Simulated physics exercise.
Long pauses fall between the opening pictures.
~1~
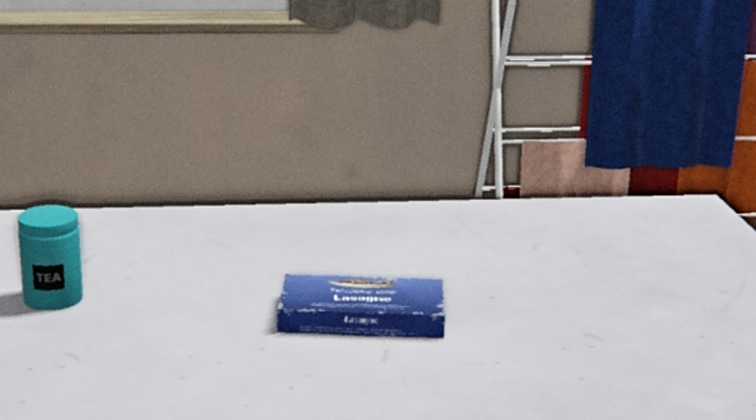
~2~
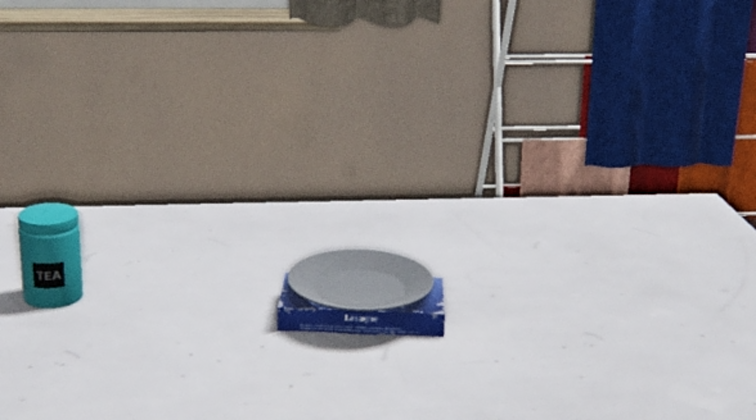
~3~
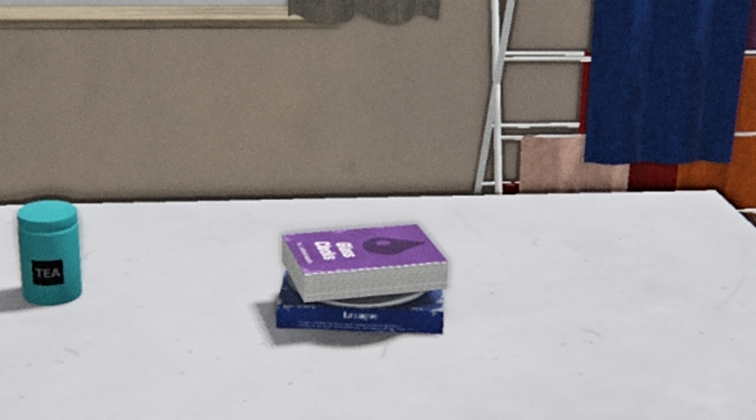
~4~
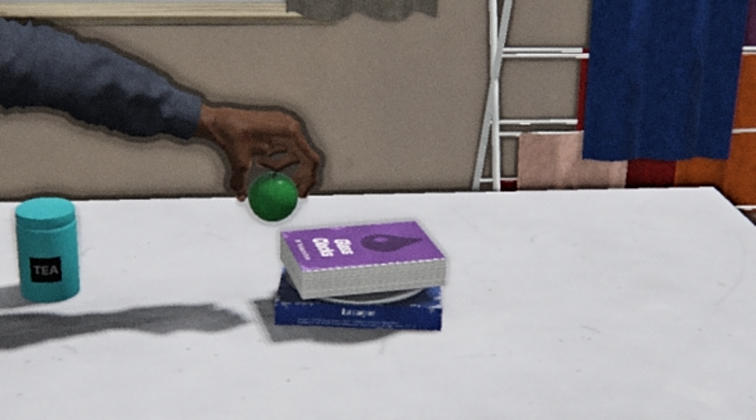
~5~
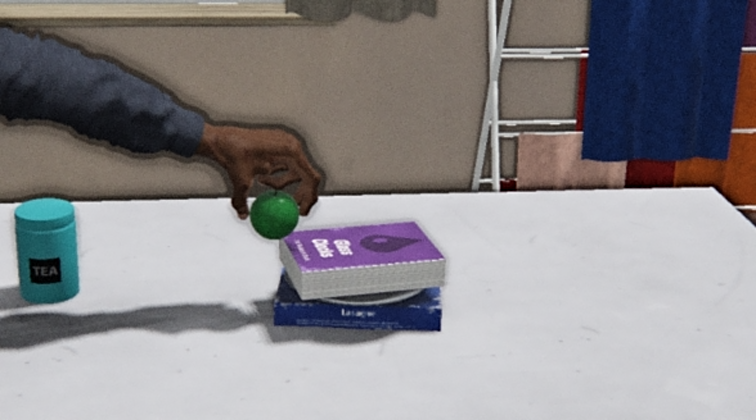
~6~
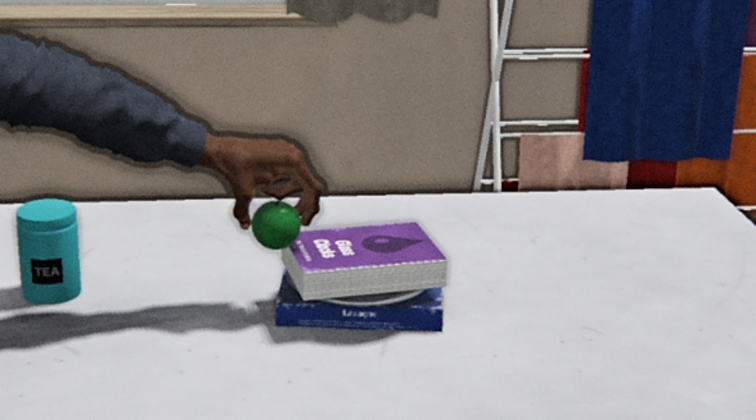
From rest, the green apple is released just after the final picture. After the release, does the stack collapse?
Yes, the pile fails to rest steadily.
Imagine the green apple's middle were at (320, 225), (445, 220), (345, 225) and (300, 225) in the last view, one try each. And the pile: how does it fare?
Well, the first time it stays intact, the second time it tips over, the third time it stays intact, and the fourth time it stays intact.
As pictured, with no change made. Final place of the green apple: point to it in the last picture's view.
In the final view it sits at roughly (231, 294).
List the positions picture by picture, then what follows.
In the first picture, the last thing is not in view yet; turquoise jar (50, 257).
In the second picture, the last thing is not in view yet; blue packet (362, 304).
In the third picture, the last thing is not in view yet; turquoise jar (50, 253).
In the fourth picture, coming down; green apple (273, 197); blue packet (360, 298).
In the fifth picture, coming down; green apple (275, 215); turquoise jar (47, 251).
In the sixth picture, in place under the hand; green apple (276, 225); blue packet (361, 299).
Then, 0.30 s past the last view, green apple now fallen.
Then, 0.40 s past the last view, things are still on the move.
Finally, fallen, green apple; the other 4 still in place. Final places as the last picture's camera would see them, green apple near (231, 294). The pile loses its balance.
